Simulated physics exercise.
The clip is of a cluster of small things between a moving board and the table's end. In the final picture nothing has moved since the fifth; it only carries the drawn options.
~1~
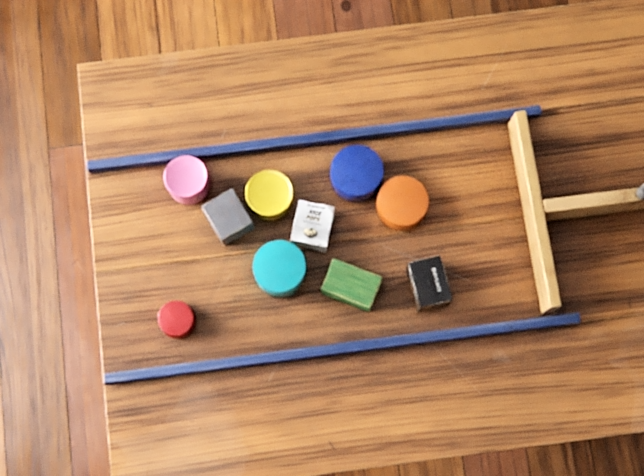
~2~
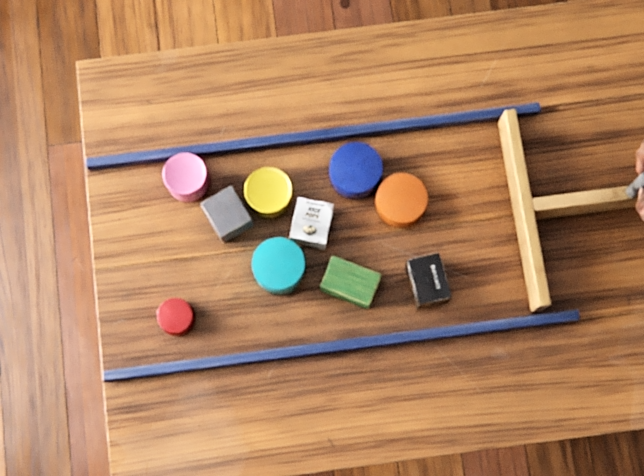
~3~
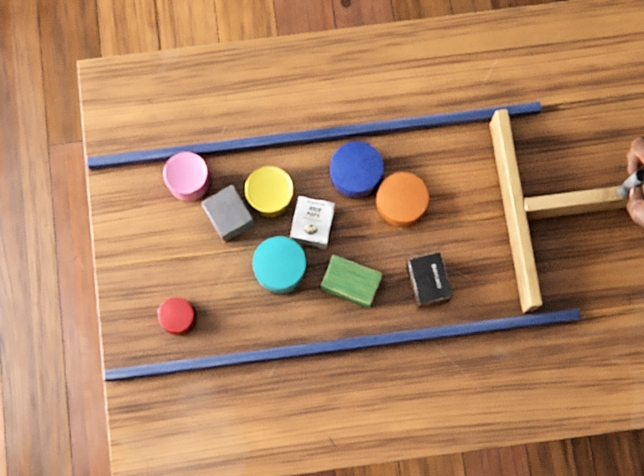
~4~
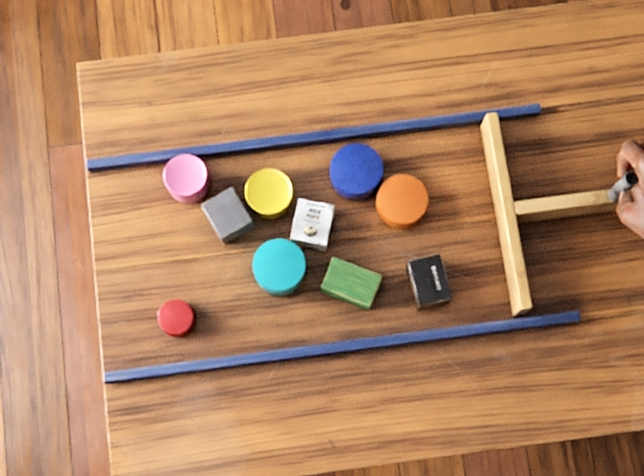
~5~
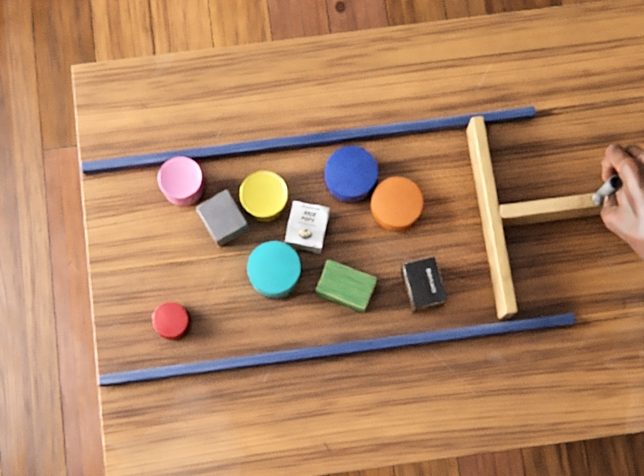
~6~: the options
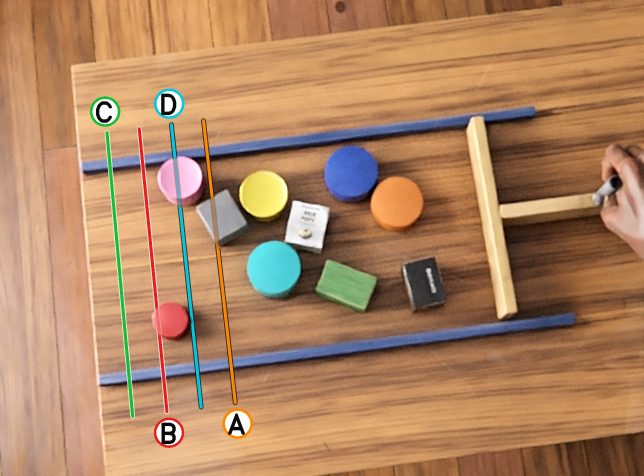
Wooden T-shaped board sliding slowly left between two blue rails, a hand gripping its handle, while the colourful blocks and discs stay still.
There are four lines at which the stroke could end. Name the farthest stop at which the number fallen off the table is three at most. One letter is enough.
Line D.
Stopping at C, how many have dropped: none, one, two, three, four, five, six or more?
By then, six or more.
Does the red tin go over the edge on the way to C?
Yes.
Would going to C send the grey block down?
By then, yes.
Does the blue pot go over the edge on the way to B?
No.
On the marked copy, A at (219, 257); B at (153, 266); C at (119, 270); D at (186, 262).
Following D. Soon after the start, board (385, 226); blue pot (332, 167); black box (368, 291).
Later, board (273, 241); red tin (160, 335); grey block (167, 244).
In the end, board (187, 252); grey block over the edge; red tin over the edge; two fallen.
As for the rest, A is within the limit but short; B drops five; C drops seven.
